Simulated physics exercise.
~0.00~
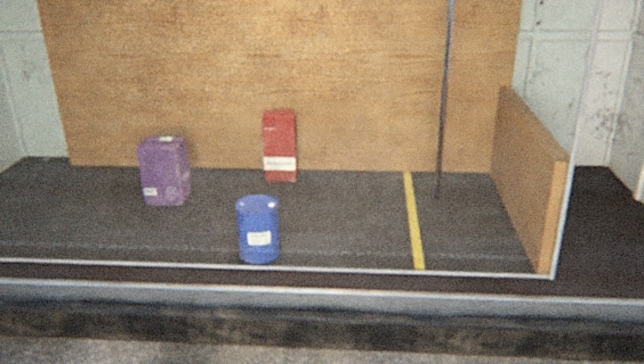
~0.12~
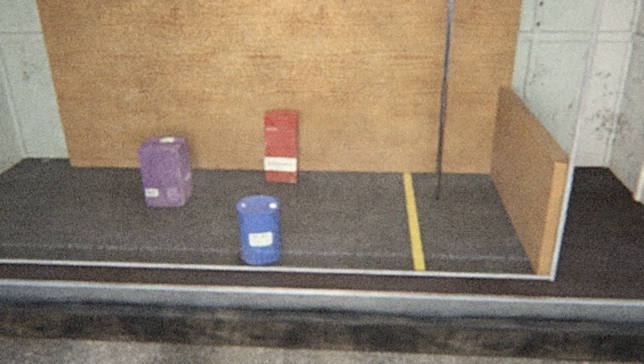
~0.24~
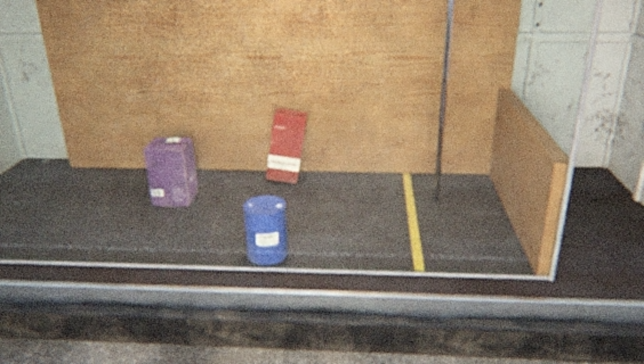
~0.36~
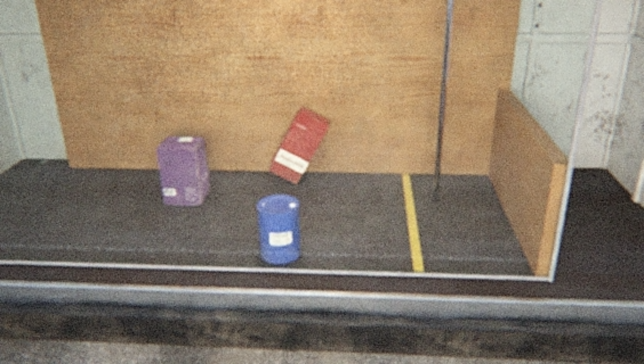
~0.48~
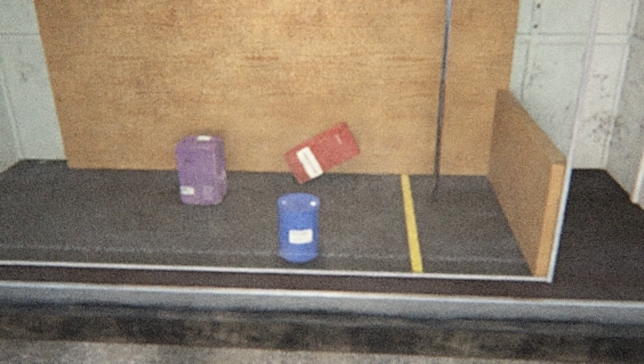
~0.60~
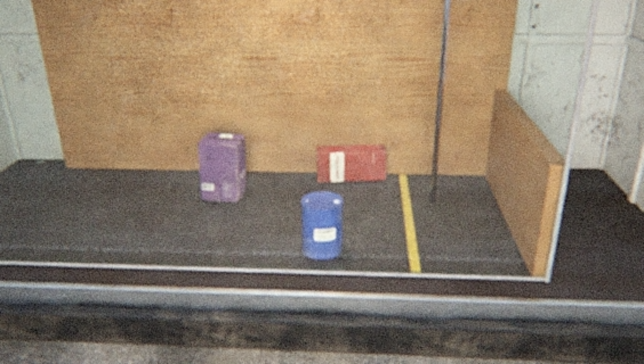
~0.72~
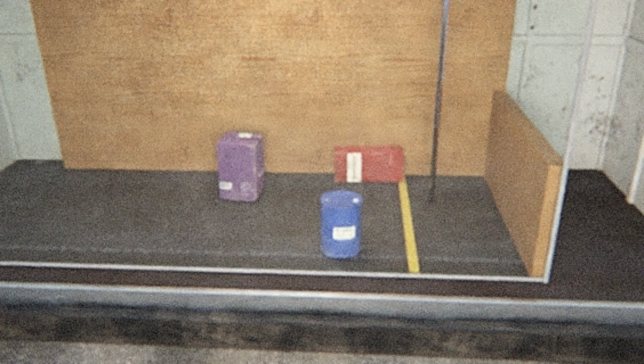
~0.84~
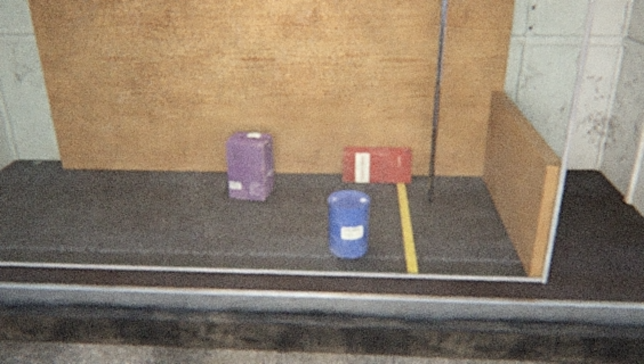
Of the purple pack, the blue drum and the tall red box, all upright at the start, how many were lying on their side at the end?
One of them was on its side at the end, the red box. The purple pack and the blue drum were still upright.
